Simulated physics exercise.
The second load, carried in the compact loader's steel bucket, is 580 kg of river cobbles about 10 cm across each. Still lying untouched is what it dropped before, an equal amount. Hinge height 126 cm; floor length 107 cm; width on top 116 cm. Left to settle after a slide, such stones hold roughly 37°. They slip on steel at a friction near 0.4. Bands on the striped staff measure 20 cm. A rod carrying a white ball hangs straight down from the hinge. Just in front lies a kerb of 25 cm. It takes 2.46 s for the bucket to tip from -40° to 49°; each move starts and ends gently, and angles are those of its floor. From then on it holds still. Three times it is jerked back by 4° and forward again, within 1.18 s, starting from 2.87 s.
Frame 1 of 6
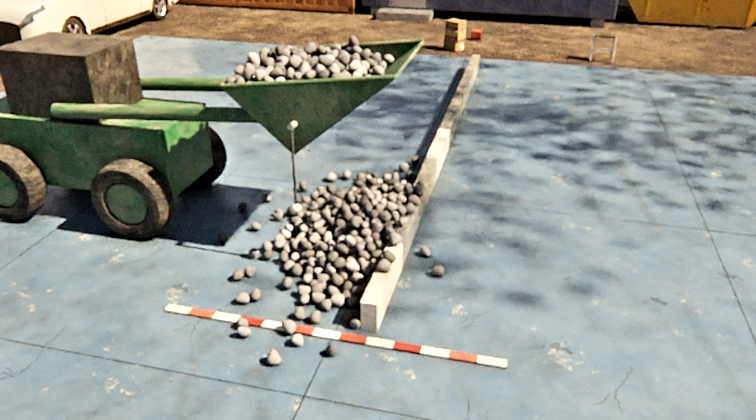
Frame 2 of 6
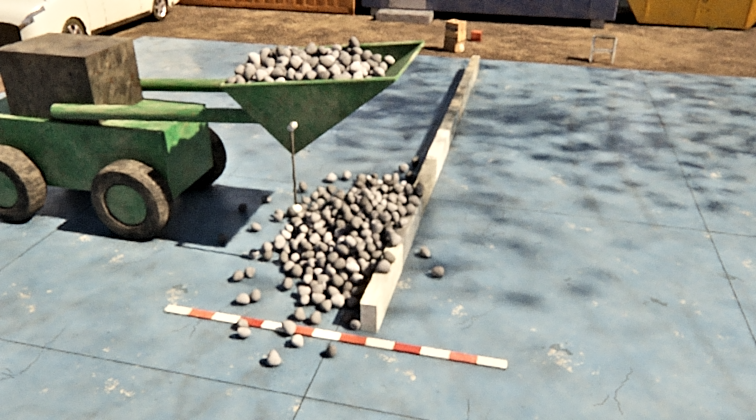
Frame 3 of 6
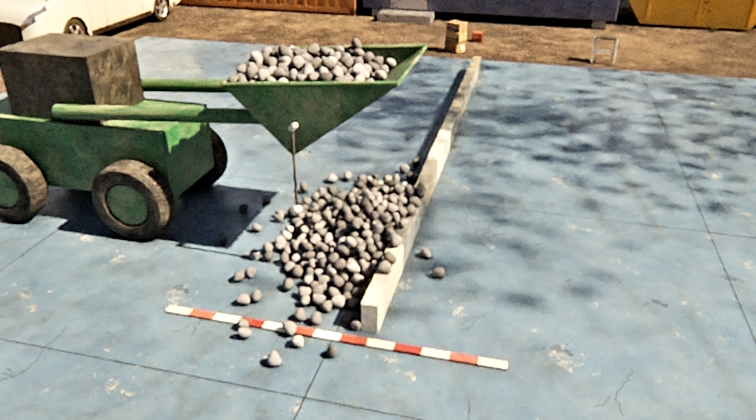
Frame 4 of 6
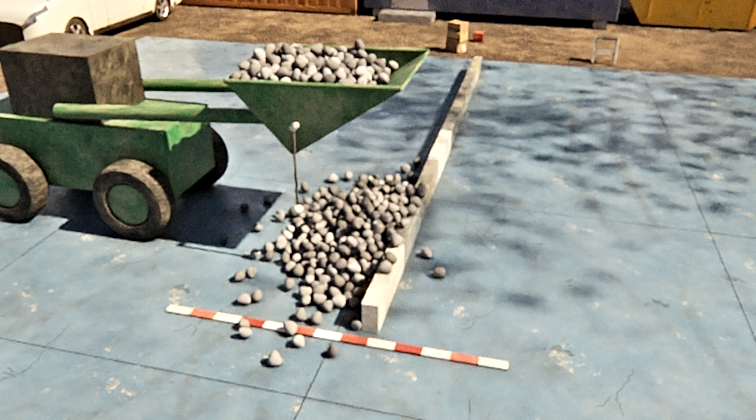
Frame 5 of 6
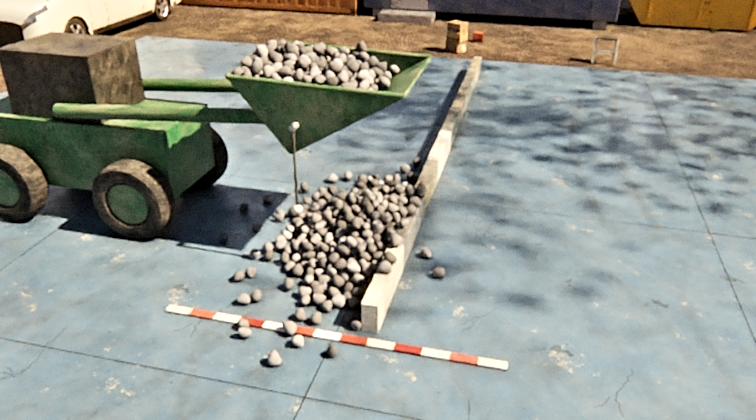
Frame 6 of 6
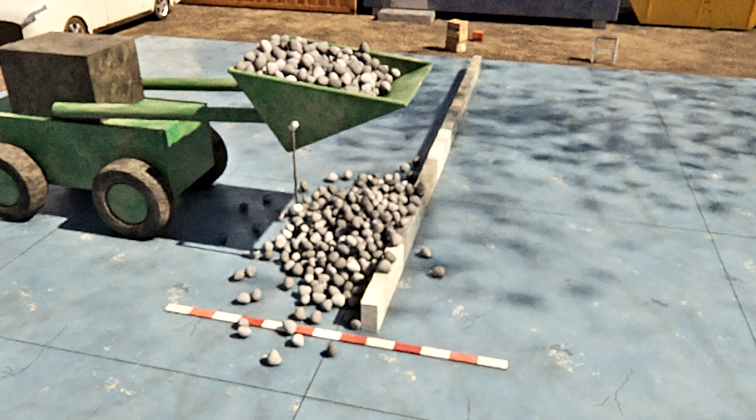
On a blue paved yard, a green wheeled loader holds a bucket of grey stones above a motionless stone heap against a low kerb, and the bucket slowly tilts, its lip lowering on the right, while the loader stays put.
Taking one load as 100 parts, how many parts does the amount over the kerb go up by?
67 parts.
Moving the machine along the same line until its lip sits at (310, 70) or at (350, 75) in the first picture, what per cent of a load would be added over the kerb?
Case one about 0 %, case two about 20 %.
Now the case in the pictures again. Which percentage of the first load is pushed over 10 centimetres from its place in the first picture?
Roughly 5 % of them.
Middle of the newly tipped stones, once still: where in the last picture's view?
They settle centred around (434, 234).
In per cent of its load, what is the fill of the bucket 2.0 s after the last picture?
About 10 per cent.
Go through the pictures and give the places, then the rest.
In the first frame, the bucket is at -40°, its lip at (395, 77); the top of the load is at (321, 52). The earlier load is highest near (376, 205), 33 cm above ground level, 100 % on this side of the kerb.
In the second frame, the bucket is at -39°, its lip at (396, 80); the top of the load is at (322, 53).
In the third frame, lip at (398, 84), floor tilted -38°, highest stones at (317, 52).
In the fourth frame, lip at (402, 89), floor tilted -35°, highest stones at (313, 51).
In the fifth frame, lip at (404, 97), floor tilted -31°, highest stones at (289, 50).
In the sixth frame, lip at (406, 105), floor tilted -27°, highest stones at (286, 46).
Then, 1.2 s after the last picture the floor is at 35°; in per cent of one load, 79 in the bucket, 111 on this side of the kerb, 10 over the kerb; the foremost stones are at (440, 224).
Then, 2.0 s after the last picture the floor is at 49°; in per cent of one load, 8 in the bucket, 135 on this side of the kerb, 58 over the kerb; the foremost stones are at (571, 258).
Then, 3.9 s after the last picture the floor is at 49°; in per cent of one load, 0 in the bucket, 134 on this side of the kerb, 67 over the kerb; the foremost stones are at (636, 264).
Then, 6.7 s after the last picture the floor is at 49°; in per cent of one load, 0 in the bucket, 133 on this side of the kerb, 67 over the kerb; the foremost stones are at (636, 264). Net gain over the kerb, 67.
